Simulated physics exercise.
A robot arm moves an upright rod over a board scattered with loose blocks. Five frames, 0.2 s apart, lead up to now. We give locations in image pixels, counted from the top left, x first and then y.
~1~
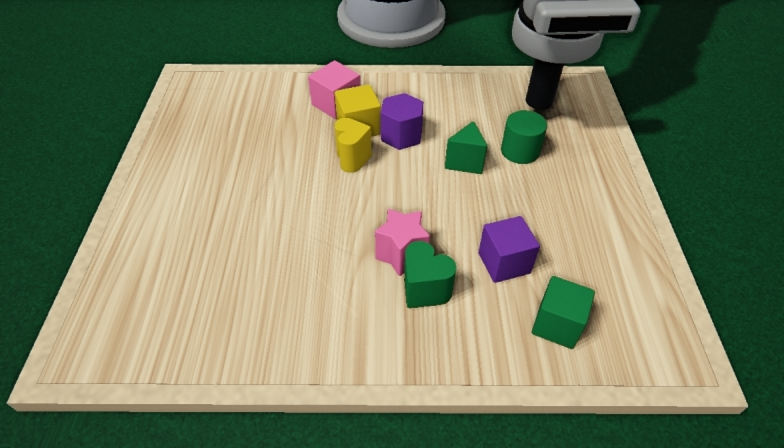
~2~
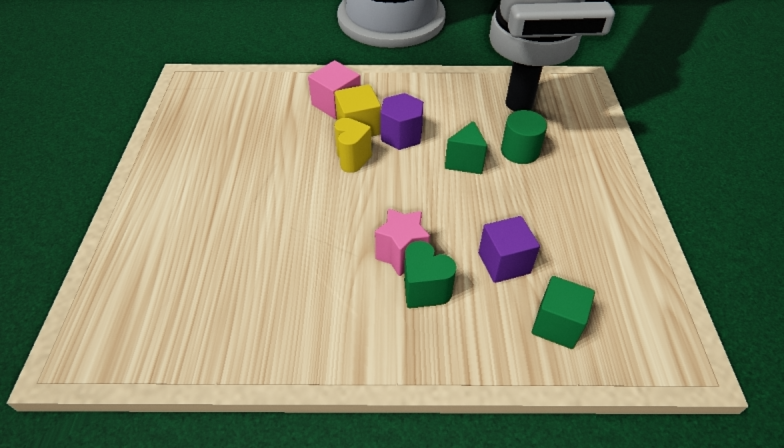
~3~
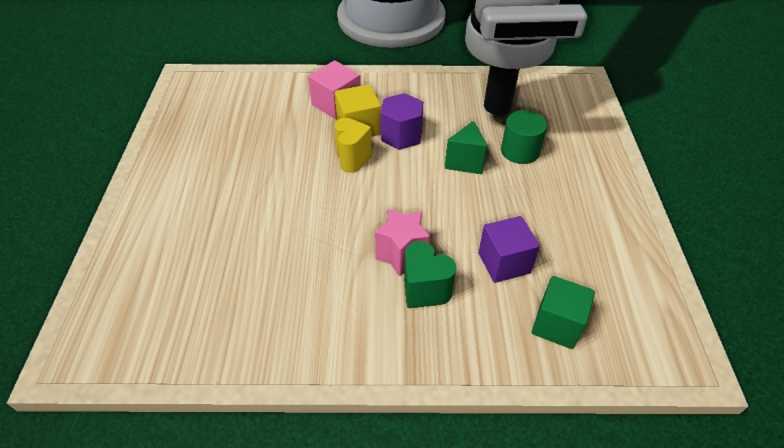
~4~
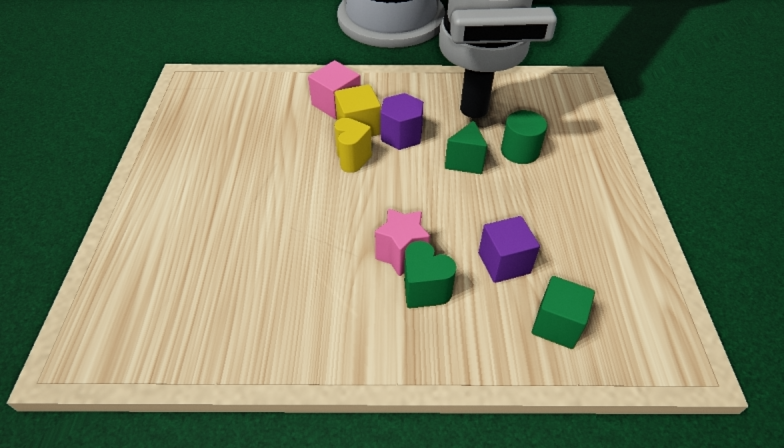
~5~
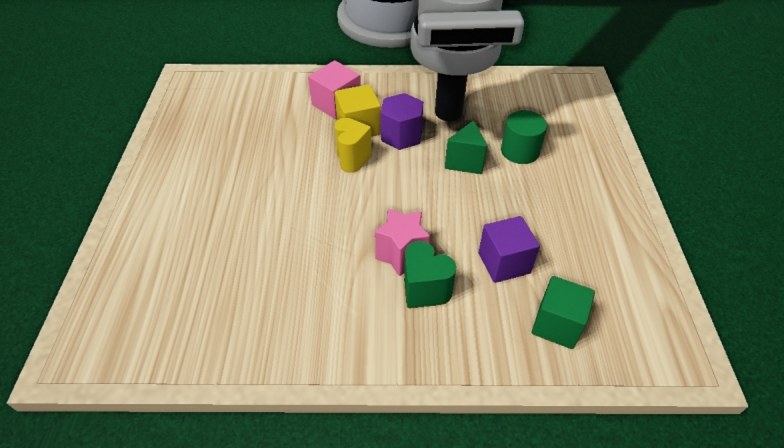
A robot arm moved its upright black rod leftward along the far side of a wooden board, passing behind the green cylinder and green triangular block, while all the scattered colourful blocks stayed still.
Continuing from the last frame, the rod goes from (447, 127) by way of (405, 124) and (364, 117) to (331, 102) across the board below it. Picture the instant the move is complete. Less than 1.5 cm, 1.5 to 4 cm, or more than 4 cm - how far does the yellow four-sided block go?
Of the three bands, it's 1.5 to 4 cm.
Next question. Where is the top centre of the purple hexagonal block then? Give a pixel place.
My best guess is (375, 114).
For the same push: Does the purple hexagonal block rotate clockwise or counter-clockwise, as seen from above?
From above, the turn goes anticlockwise.
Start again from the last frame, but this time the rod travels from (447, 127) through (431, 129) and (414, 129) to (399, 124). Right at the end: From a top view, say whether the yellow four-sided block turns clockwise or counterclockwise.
From the top, the block rotates clockwise.
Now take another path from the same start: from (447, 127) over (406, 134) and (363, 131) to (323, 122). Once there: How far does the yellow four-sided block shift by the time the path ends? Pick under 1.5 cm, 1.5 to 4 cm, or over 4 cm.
Covers over 4 cm.
On the path given first. One third of the way, rod at (405, 109); yellow four-sided block at (345, 103), turned 35° clockwise; purple hexagonal block at (383, 112), turned 50° anticlockwise.
Two thirds of the way, rod at (363, 103); yellow heart block at (346, 133), turned 15° anticlockwise; yellow four-sided block at (334, 105), turned 50° clockwise; purple hexagonal block at (375, 114), turned 80° anticlockwise.
At the end, rod at (330, 88); pink four-sided block at (303, 63); yellow heart block at (346, 133), turned 15° anticlockwise; yellow four-sided block at (334, 105), turned 50° clockwise; purple hexagonal block at (375, 114), turned 80° anticlockwise.
